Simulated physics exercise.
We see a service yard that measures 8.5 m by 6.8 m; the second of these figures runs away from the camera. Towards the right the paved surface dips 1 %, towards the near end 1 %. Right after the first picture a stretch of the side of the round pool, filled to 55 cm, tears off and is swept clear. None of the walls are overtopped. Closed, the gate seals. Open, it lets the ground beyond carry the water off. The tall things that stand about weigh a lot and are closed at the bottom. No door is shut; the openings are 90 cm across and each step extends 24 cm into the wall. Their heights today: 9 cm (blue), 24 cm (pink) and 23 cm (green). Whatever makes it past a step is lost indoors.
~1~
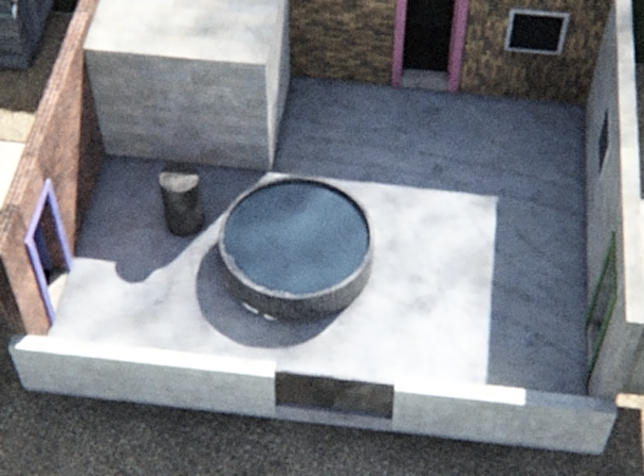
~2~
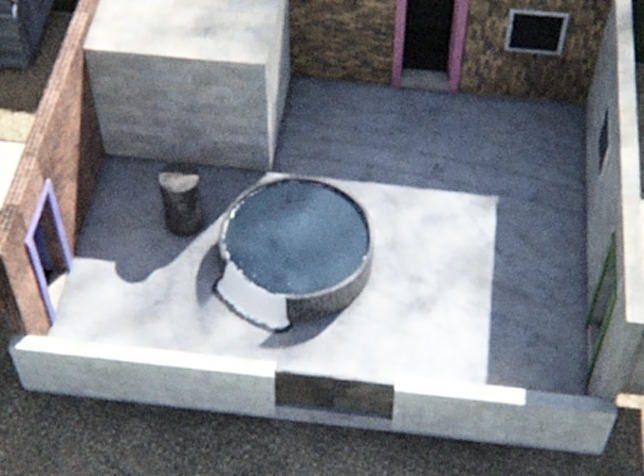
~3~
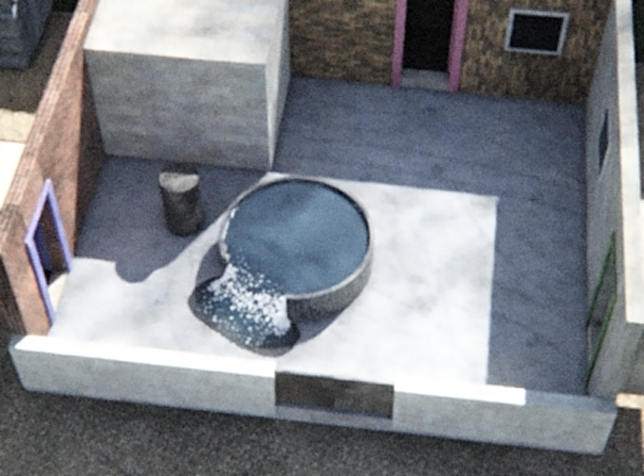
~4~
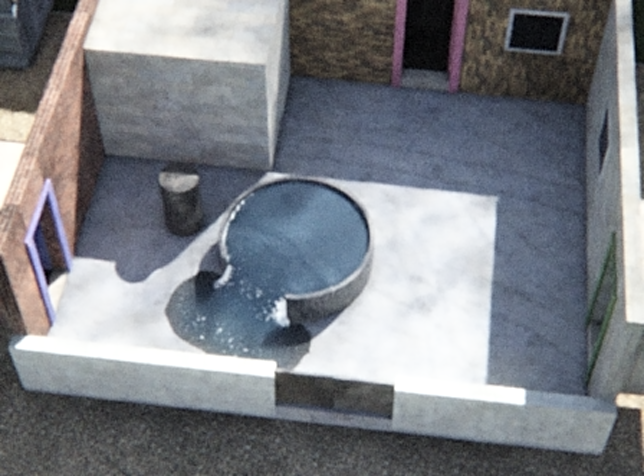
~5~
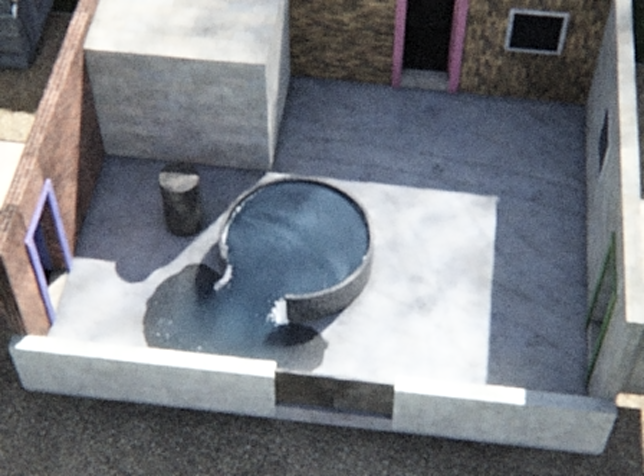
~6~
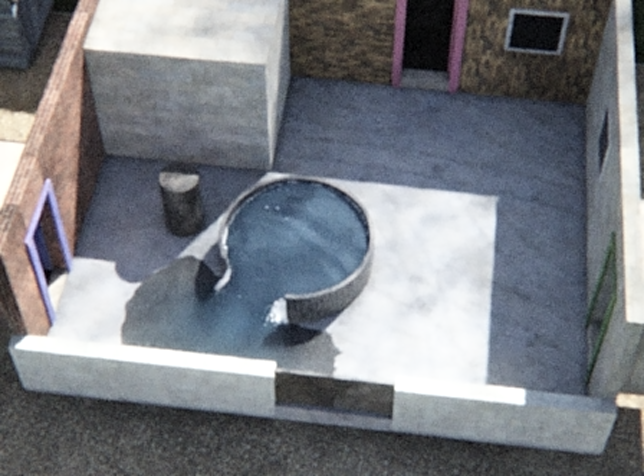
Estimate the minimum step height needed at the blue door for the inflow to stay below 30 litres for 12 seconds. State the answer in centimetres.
An estimate of the minimum is 15 cm.
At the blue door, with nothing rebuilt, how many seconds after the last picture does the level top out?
I'd guess close to 2.4 seconds.
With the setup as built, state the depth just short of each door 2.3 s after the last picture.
Lab note, cm: Blue 20; pink 0; green 0.
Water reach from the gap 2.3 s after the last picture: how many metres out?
I make it some 4.8 m.
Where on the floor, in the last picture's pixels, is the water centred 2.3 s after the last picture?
Centre estimate: (235, 301) px, approximately.
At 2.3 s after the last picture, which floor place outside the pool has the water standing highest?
At about pixel (63, 367).
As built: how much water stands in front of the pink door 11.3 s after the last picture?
It works out to about 2.5 centimetres deep.
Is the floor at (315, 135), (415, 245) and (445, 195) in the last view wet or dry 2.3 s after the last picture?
Untouched, untouched, untouched.
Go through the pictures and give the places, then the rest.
The round pool at (297, 237) is whole and still, 55 cm deep; the blue door at (50, 258) is dry, in the first picture.
The front is at (219, 294), 0.3 m from the gap at (251, 298); 0.3 m2 of floor is wet, 55 cm left at the back, in the second picture.
The gap is at (251, 300), the front 0.7 m out at (199, 314); the back of the round pool holds 55 cm, in the third picture.
Water pours out at (251, 300) and has run 1.2 m, to (183, 335); about 6 cm deep outside, 55 cm at the back, in the fourth picture.
The gap is at (251, 300), the front 1.6 m out at a hidden place; the back of the round pool holds 54 cm, in the fifth picture.
The gap is at (251, 300), the front 2.1 m out at a hidden place; the back of the round pool holds 50 cm; the blue door at (50, 258), 3.1 m from the gap, is still 1.3 m from the nearest water, in the sixth picture.
Then, 0.7 s after the last picture water covers 15 % of the floor, deepest (37 cm) near (213, 375); it has not reached the blue door.
Then, 2.3 s after the last picture water covers 30 % of the floor, deepest (35 cm) near (63, 367); 20 cm at the blue door, 23 litres in over its 9 cm step.
Then, 11.3 s after the last picture water covers 90 % of the floor, deepest (10 cm) near (188, 382); 7 cm at the blue door, 107 litres in over its 9 cm step.
At the blue door as built, the water peaked near 20 cm, 2.3 s after the last picture.
With a step of 14 cm, 40 litres would have come in within the 12 s; with 16.5 cm, 23 litres. So under 30 litres takes about 15 cm.
